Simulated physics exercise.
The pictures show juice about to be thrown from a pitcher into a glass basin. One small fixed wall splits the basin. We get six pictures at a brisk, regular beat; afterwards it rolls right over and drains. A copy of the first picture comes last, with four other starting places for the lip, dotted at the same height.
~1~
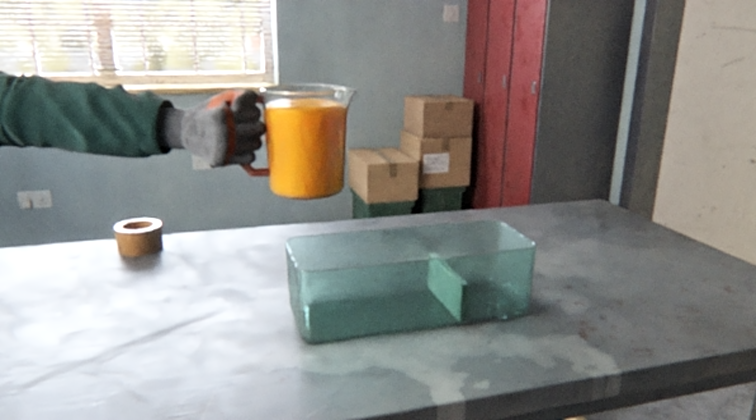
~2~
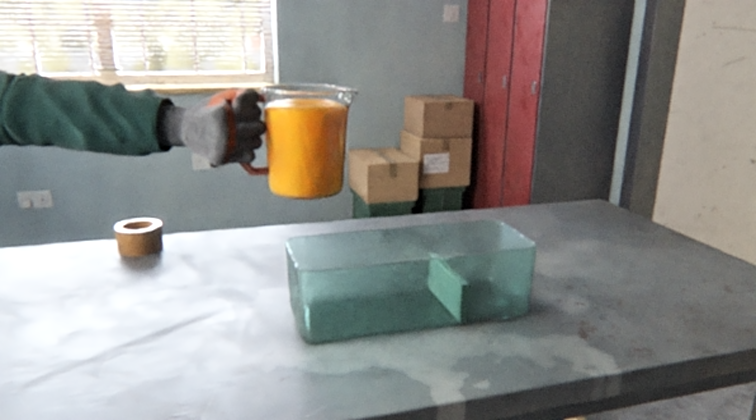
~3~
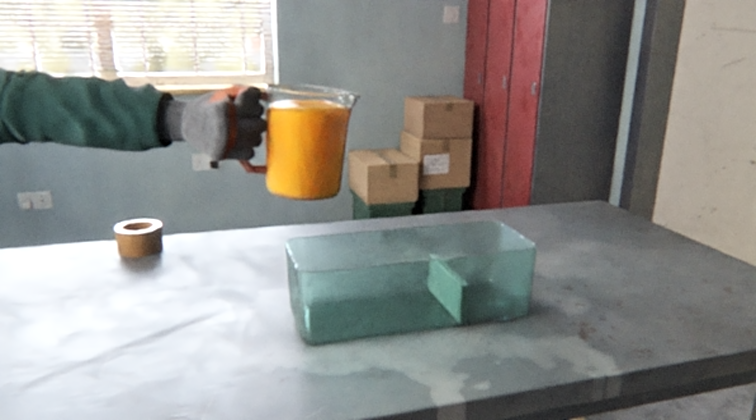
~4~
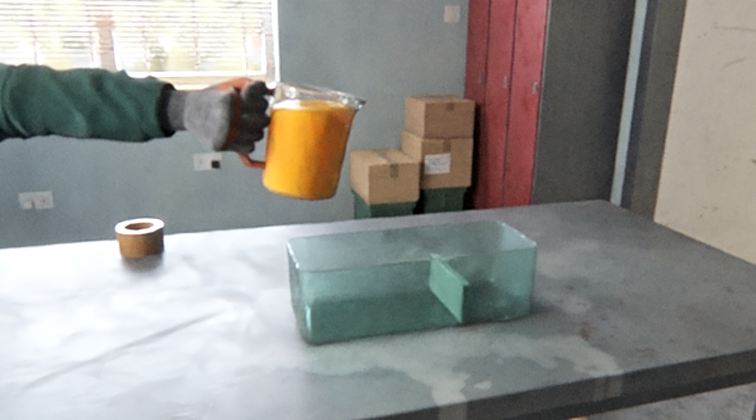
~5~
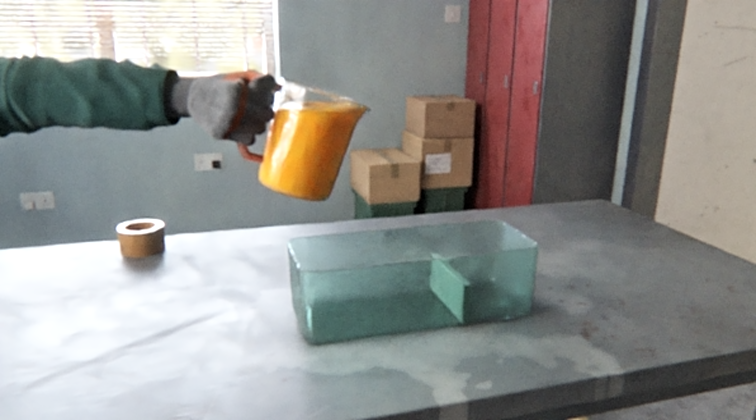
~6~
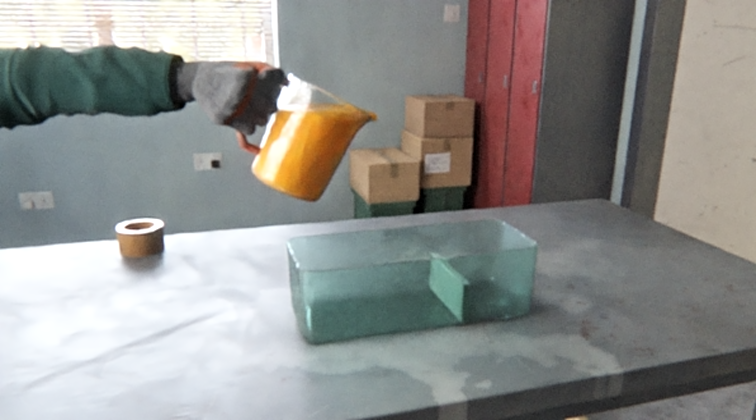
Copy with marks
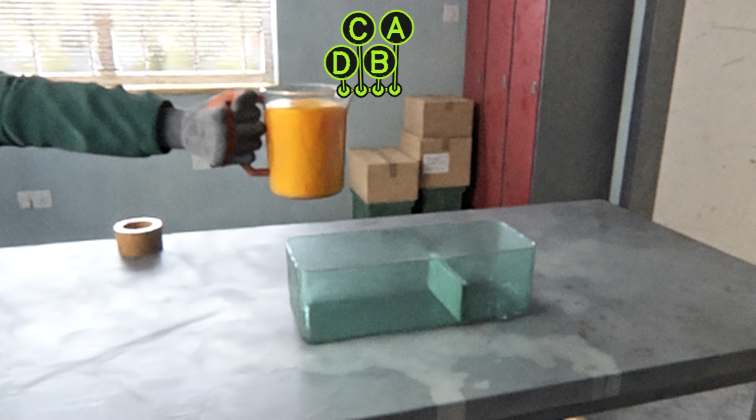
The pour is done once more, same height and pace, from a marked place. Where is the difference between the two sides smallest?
Use dot A.
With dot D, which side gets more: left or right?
The left one.
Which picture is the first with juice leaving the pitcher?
In picture 6.
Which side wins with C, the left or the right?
The left side.
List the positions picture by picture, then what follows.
In the first picture, upright, lip at (355, 90); basin from (301, 343) to (526, 312); top of the wall at (448, 268); nothing has left yet.
In the second picture, upright, lip at (356, 91); nothing has left yet.
In the third picture, tipped about 5°, lip at (359, 95); nothing has left yet.
In the fourth picture, tipped about 11°, lip at (364, 101); nothing has left yet.
In the fifth picture, tipped about 18°, lip at (369, 109); nothing has left yet.
In the sixth picture, tipped about 27°, lip at (372, 118); juice is over the lip, down to (372, 118).
On the marked copy, A at (394, 89); B at (378, 89); C at (361, 90); D at (343, 90).
Choosing A, about 48 % ends left of the wall and 51 % right of it.
Choosing B, about 87 % ends left of the wall and 8 % right of it; 4 % is lost outside.
Choosing C, about 95 % ends left of the wall and 2 % right of it; 3 % is lost outside.
Choosing D, about 96 % ends left of the wall and 3 % right of it.
